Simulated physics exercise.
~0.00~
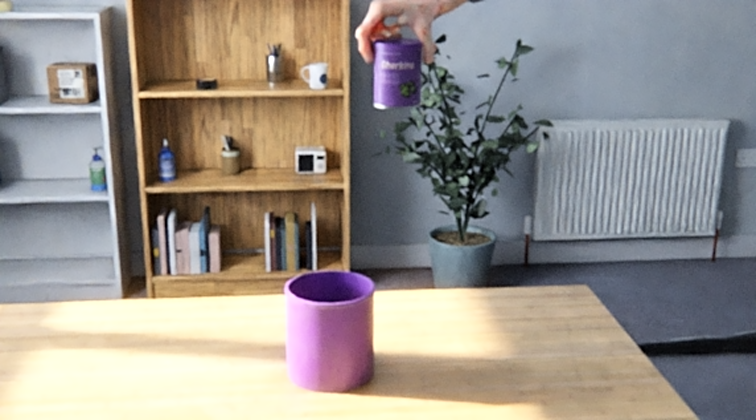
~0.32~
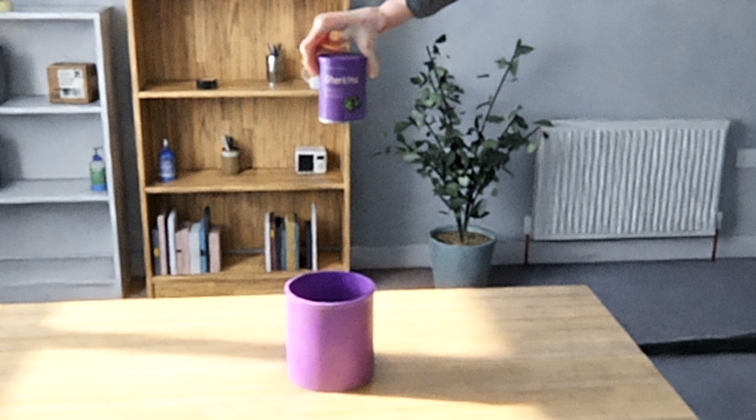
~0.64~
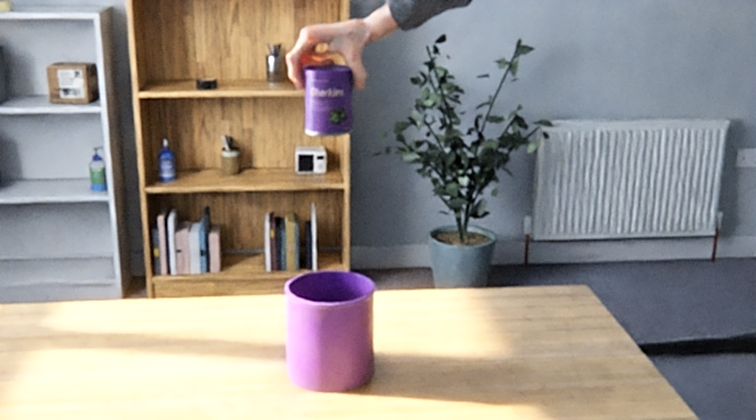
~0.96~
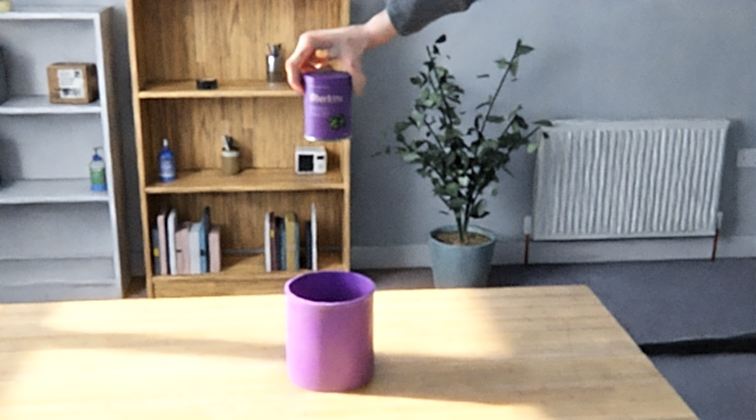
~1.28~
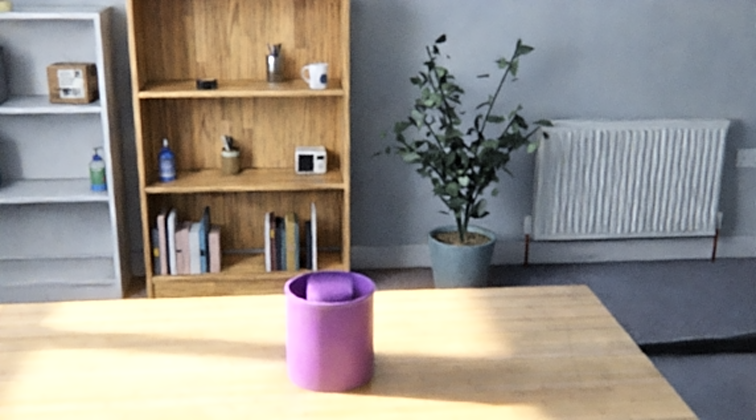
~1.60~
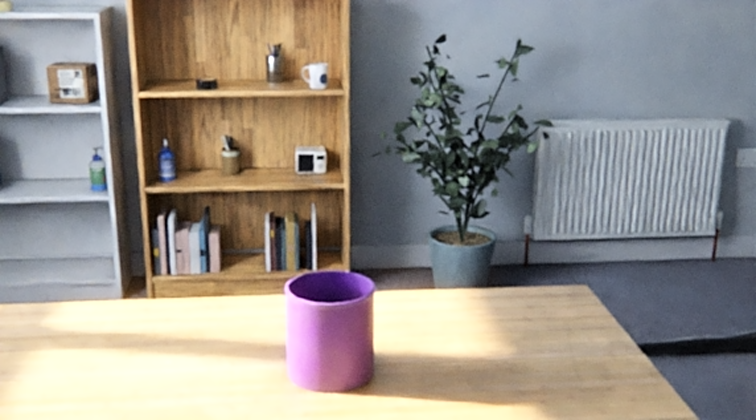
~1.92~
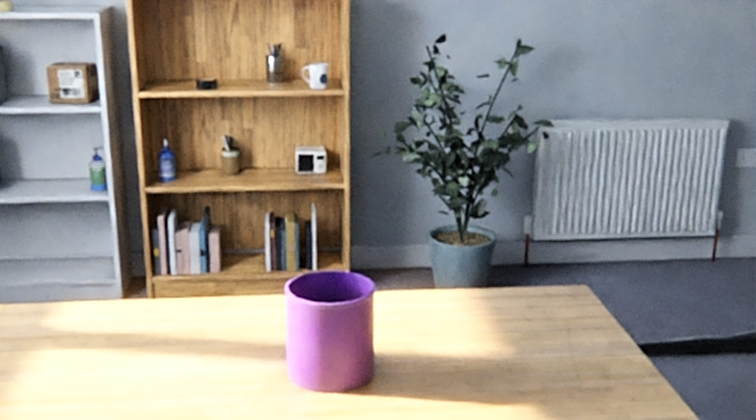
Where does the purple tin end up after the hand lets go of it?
It lands inside the purple container on the table, dropping below the rim and out of sight.
A hand holds a small purple tin with pale lettering high above a wider, open purple container on a sunlit wooden table, seen from a still view across the room. Behind stand a wooden bookcase, a pale shelf unit at the left, a leafy plant in a grey-blue pot and a white radiator at the right. The hand carries the tin left and slightly down, then pauses over the container. The tin drops upright, and its top shows at the rim with the hand gone. It then sinks out of sight inside, leaving the container standing in place.
